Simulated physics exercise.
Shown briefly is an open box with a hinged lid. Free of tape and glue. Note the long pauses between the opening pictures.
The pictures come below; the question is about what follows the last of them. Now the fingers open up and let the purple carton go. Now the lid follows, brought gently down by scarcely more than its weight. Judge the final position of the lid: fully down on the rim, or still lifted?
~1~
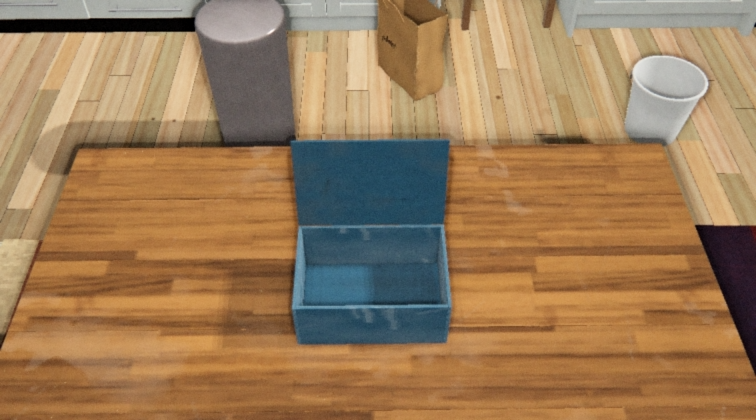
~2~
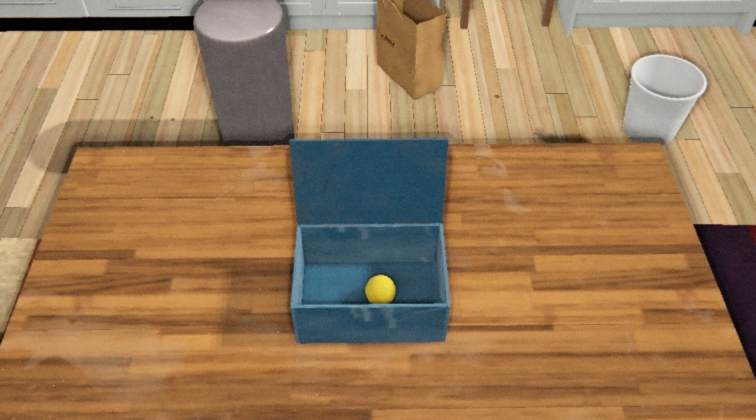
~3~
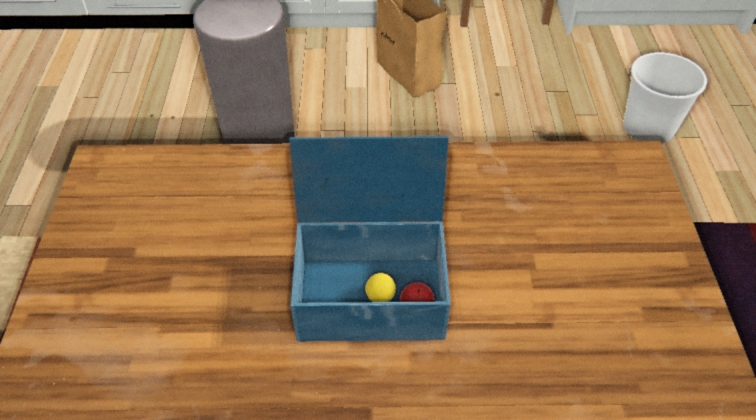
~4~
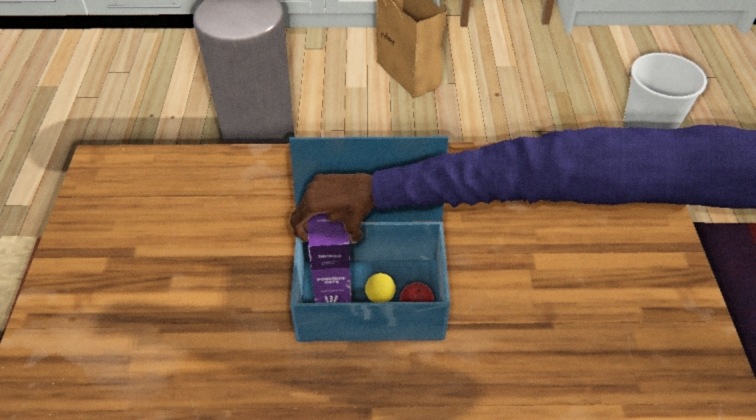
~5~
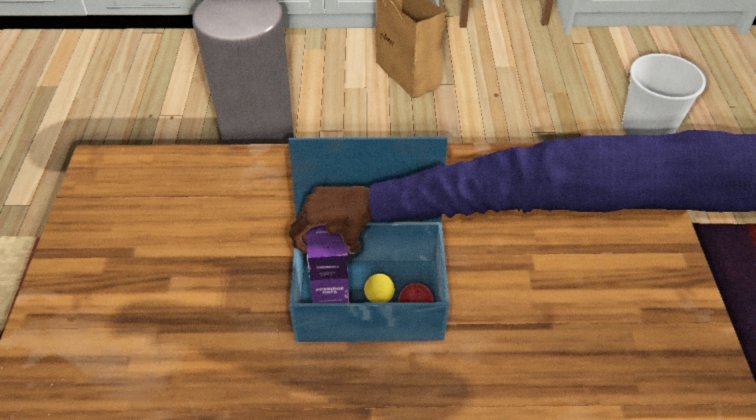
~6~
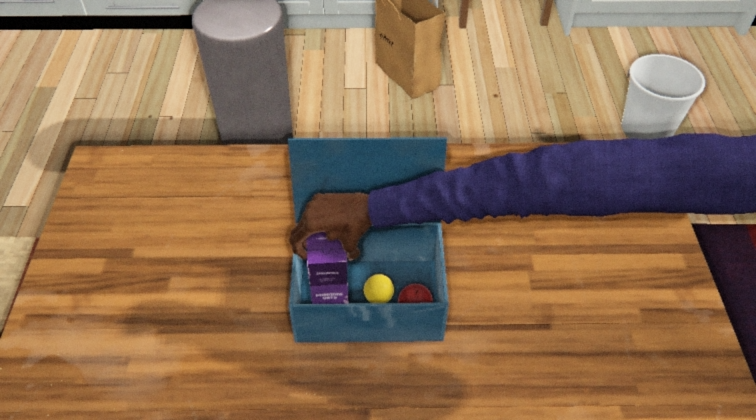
Final position: Still lifted.
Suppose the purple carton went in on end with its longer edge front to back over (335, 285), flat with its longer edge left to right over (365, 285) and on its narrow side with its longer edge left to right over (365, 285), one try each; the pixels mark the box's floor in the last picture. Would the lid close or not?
First try: It gets propped open; second try: It comes fully down; third try: It comes fully down.
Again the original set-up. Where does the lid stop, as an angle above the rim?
Angle: About 50°.
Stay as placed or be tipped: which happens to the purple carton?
It stays as it was set.
Then, 1.30 s on from there, lid 78° above the rim.
Then, 1.70 s on from there, lid 49° above the rim.
In the end, lid 48° above the rim; all 3 unmoved. At the end, from the last picture's camera, purple carton near (329, 282).
